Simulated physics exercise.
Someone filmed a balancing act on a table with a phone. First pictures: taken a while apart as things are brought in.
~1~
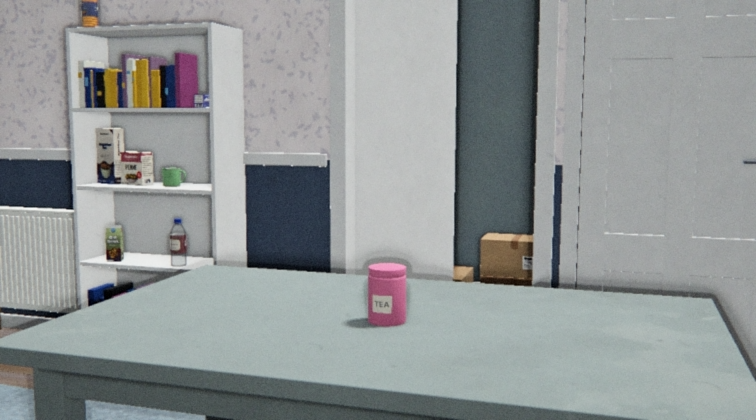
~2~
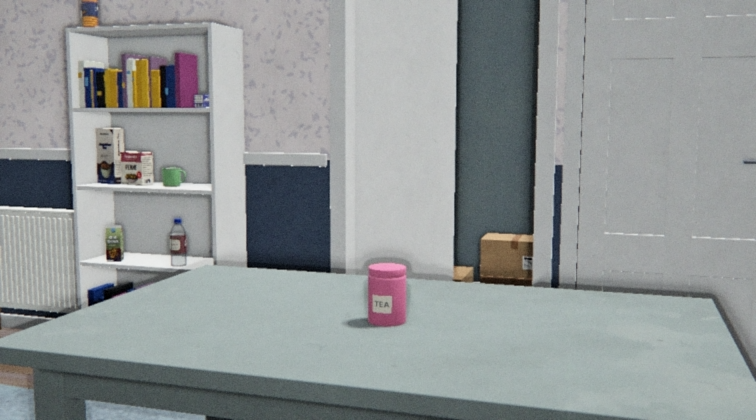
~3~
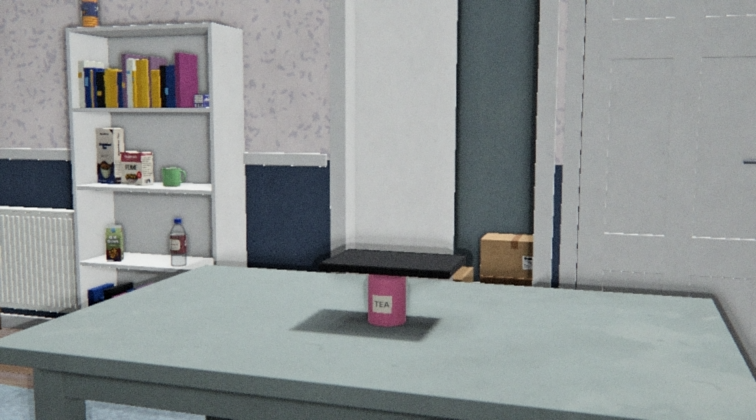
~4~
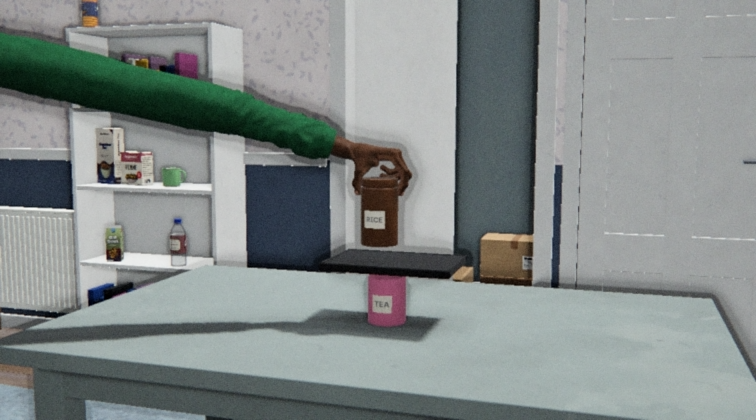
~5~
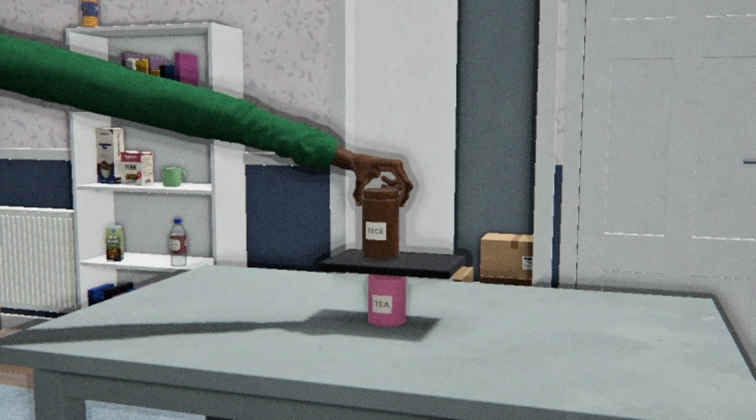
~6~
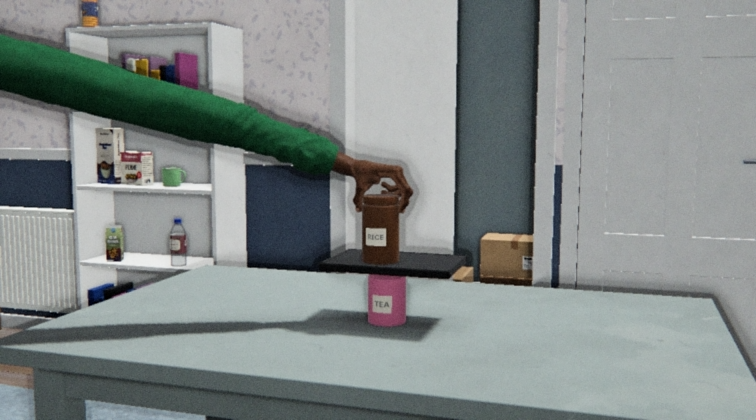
A pink jar labelled tea stands on a grey-green table in a room, seen from slightly above by a still camera. Behind it are a white shelf of books and groceries at left, a cardboard box and a pale door at right. A dark flat board appears on top of the jar, then a green-sleeved arm from the left lowers a brown jar onto it, keeping hold.
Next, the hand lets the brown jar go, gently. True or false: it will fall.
False.
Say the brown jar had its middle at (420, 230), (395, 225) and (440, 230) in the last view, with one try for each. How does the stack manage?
Try 1: Topples; try 2: Stands; try 3: Topples.
Then, 0.30 s past the last view, nothing moves.
Then, 0.70 s past the last view, brown jar resting near (381, 229).
Finally, all 3 still in place. Final places as the last picture's camera would see them, brown jar near (381, 229). The stack stays up.
